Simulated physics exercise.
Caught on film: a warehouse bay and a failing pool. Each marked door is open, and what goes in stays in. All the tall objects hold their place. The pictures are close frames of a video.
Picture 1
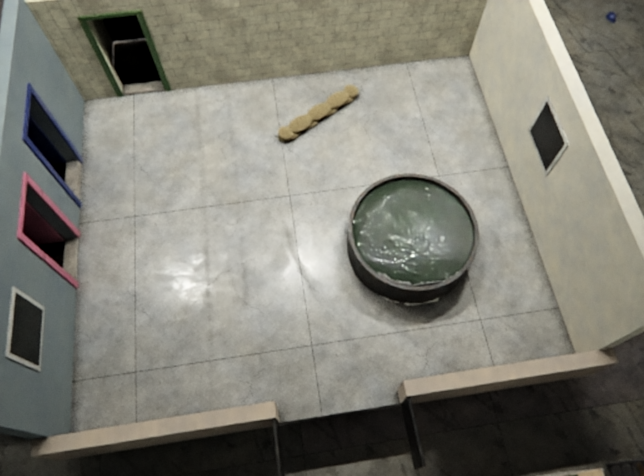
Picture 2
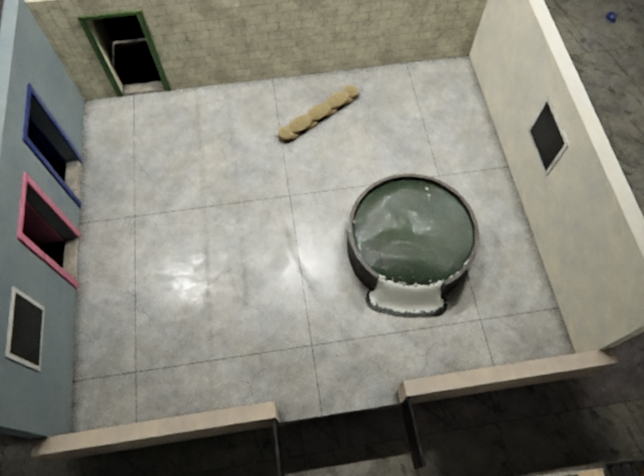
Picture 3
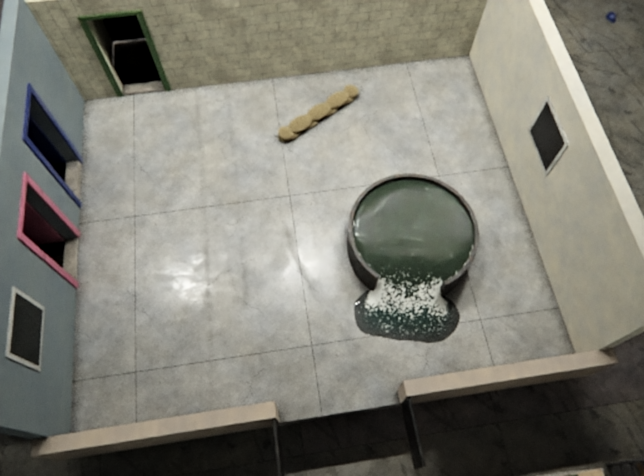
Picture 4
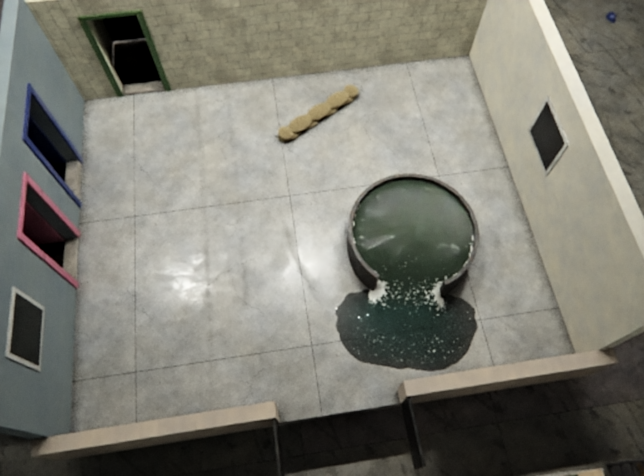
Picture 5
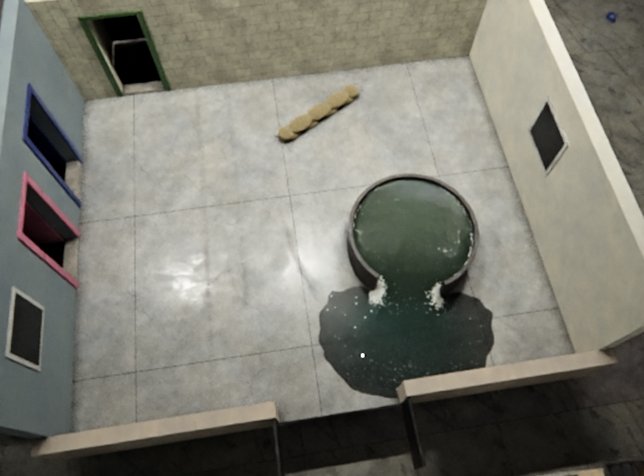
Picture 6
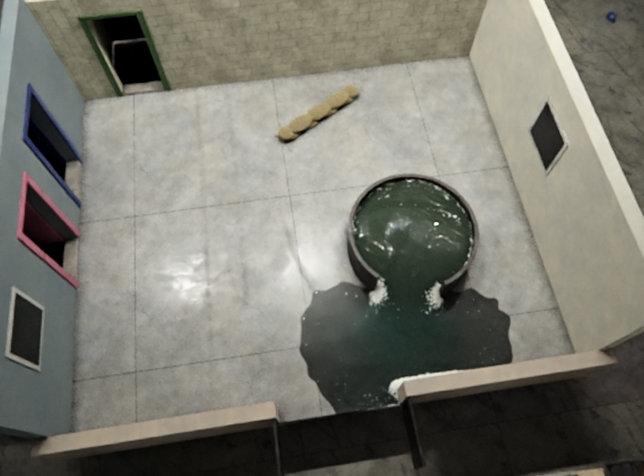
Warehouse bay with a round tank of dark green water bursting at its front rim, a dark pool spreading across the pale floor.
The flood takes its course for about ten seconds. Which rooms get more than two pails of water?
One by one: The blue door holds within the limit; the pink door holds within the limit; the green door holds within the limit.
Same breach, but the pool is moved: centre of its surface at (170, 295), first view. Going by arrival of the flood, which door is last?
I say the green-painted one.
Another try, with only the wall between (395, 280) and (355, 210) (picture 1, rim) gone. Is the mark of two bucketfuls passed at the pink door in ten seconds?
Then: Pink floods.
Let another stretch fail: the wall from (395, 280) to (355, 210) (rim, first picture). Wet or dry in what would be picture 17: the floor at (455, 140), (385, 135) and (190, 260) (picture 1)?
In that order: Free of water, not flooded, awash.
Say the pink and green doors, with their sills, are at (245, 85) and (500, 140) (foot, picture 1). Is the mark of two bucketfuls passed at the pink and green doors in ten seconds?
My reading: The pink one lets less in; the green one takes less.
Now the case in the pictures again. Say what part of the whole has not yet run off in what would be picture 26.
Roughly 78 per cent.
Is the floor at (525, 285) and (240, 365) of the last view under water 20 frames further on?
In that order: Covered, flooded.
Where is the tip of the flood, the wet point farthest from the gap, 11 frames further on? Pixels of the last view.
I would point to (184, 422).
A moment on, water covers 10 % of the floor; the blue door not reached, the pink door not reached, the green door not reached.
Next, water covers 15 % of the floor; the blue door not reached, the pink door not reached, the green door not reached.
Then, water covers 25 % of the floor; the blue door not reached, the pink door not reached, the green door not reached.
Later, water covers 45 % of the floor; the blue door not reached, the pink door wet at the sill, nothing in, the green door not reached.
In the end, water covers 65 % of the floor; the blue door wet at the sill, nothing in, the pink door wet at the sill, nothing in, the green door not reached.
